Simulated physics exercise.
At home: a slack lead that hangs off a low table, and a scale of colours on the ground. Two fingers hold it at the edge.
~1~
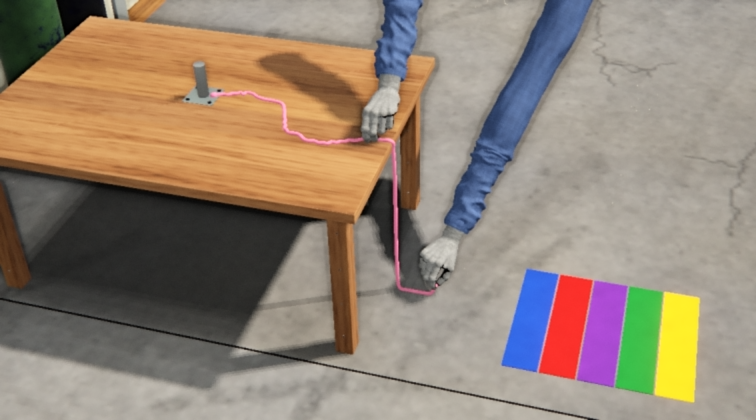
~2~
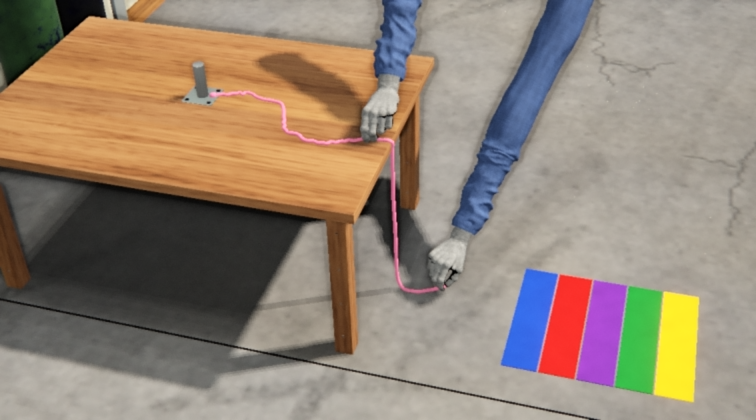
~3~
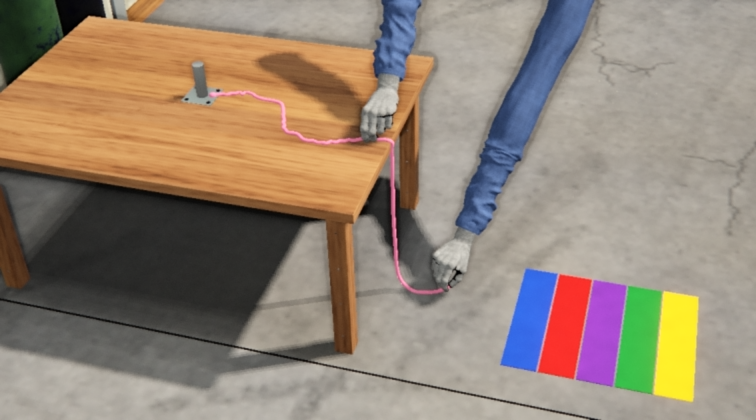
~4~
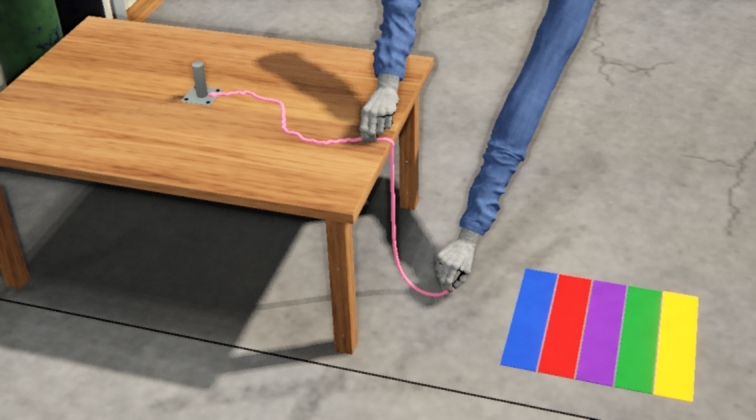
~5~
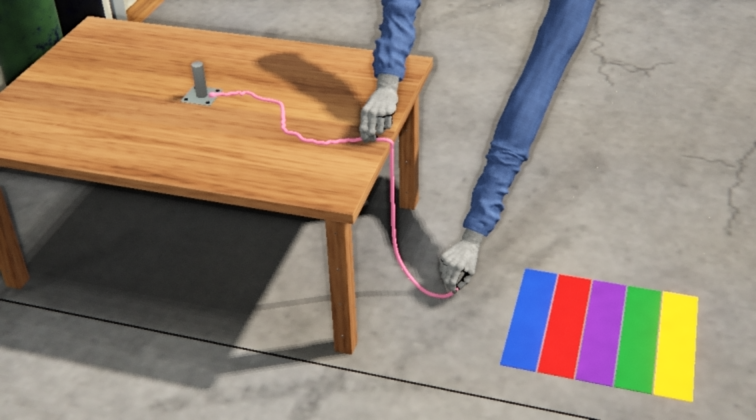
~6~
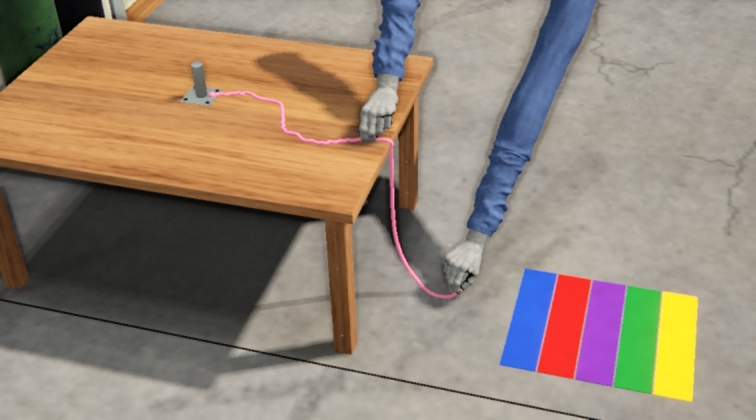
Gloved hand slowly drawing the end of a slack pink cord rightward over concrete, another hand holding it at a wooden table's edge.
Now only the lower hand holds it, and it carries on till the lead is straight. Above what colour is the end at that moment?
The end stops over the purple strip.
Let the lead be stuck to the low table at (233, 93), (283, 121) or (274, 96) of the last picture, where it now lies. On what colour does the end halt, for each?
It would be purple; red; purple.
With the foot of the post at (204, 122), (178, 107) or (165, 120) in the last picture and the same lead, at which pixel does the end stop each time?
The places are (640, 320), (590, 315) and (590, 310).
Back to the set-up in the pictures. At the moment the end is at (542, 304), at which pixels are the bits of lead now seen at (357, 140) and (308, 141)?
Near (395, 158) and (359, 132).
Soon after, end near (542, 304); over blue.
After that, end near (582, 311); over red.
At the stop, end near (607, 315); over purple. It gets as far as the purple strip.
